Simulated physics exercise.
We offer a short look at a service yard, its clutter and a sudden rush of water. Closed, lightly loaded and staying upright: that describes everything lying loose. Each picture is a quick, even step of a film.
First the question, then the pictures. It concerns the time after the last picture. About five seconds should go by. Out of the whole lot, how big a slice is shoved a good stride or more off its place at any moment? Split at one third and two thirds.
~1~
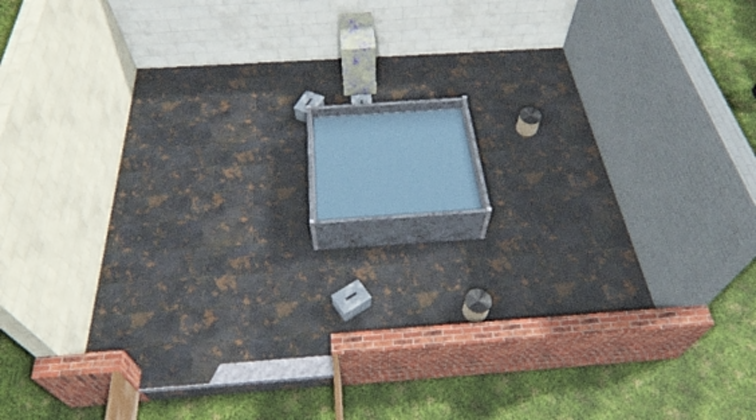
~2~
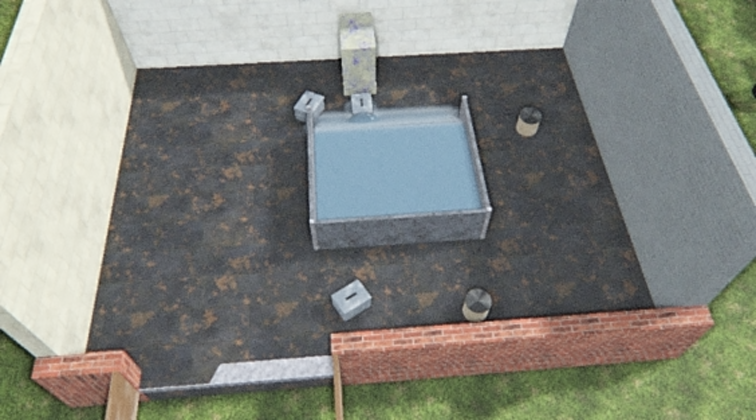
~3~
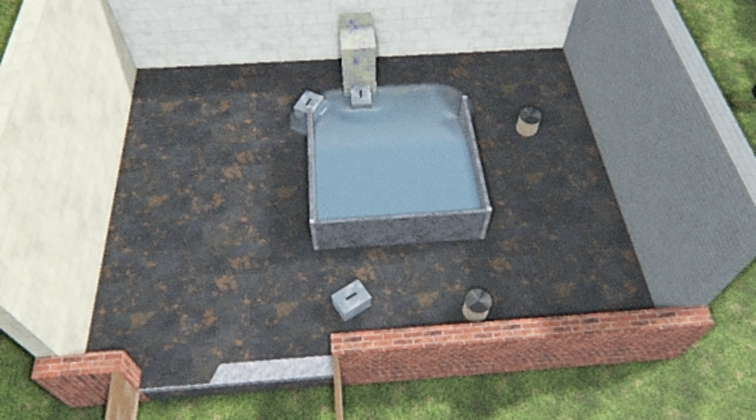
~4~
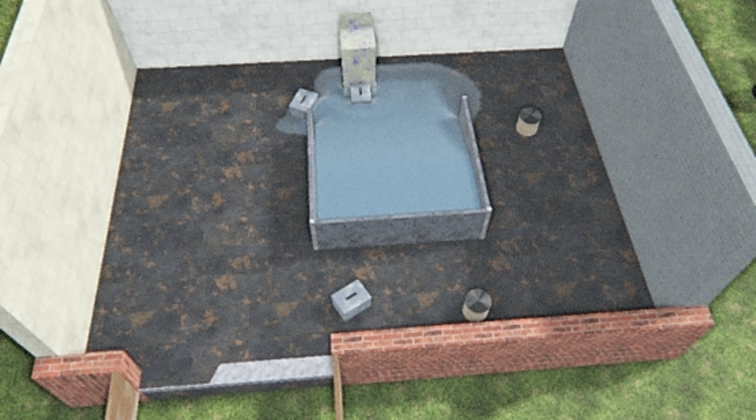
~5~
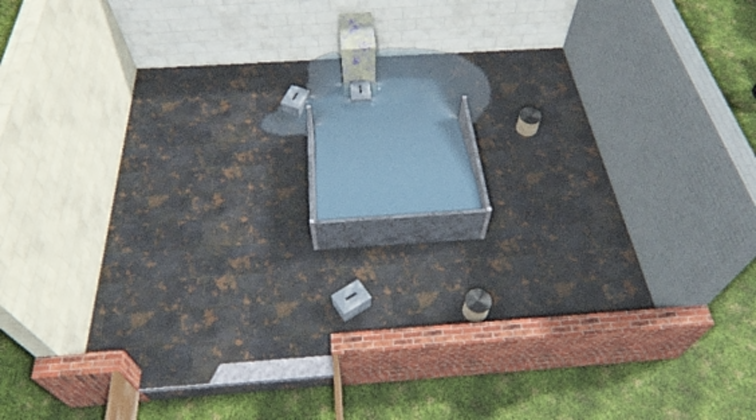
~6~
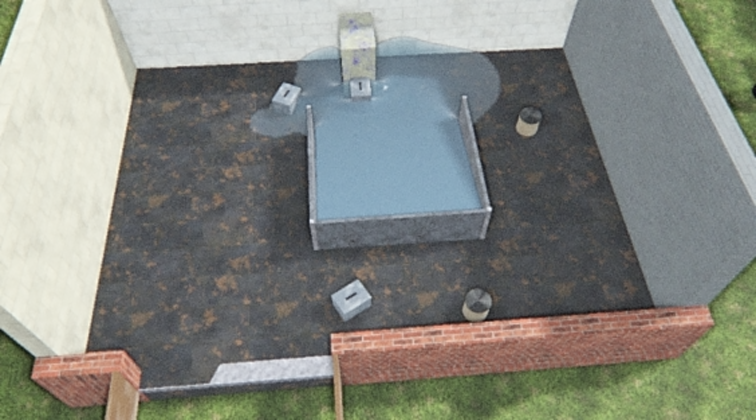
Portion: One third through two thirds.
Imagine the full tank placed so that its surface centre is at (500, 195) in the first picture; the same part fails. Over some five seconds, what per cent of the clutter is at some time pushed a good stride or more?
It comes to some 40 %.
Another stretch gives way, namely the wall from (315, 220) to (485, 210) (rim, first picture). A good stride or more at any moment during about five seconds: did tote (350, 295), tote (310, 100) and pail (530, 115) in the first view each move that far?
First covers that distance, second stays short of it, third covers that distance.
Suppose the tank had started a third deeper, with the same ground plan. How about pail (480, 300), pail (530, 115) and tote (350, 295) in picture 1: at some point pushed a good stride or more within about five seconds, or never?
Order as given: Displaced that much; displaced that much; not past it.
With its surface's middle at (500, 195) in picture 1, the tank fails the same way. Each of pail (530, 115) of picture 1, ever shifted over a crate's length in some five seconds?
For this item: Travelled that far.
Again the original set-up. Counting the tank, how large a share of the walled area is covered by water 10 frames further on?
Estimate: 40 %.
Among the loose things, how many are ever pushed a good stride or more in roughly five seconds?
Count: 3.
A moment on, 1 of 5 are well off their spots; 1 afloat.
Next, 2 of 5 are well off their spots; 1 afloat.
Later, 2 of 5 are well off their spots; 0 afloat.
In the end, 3 of 5 are well off their spots, and 3 have been at some point; 2 afloat.
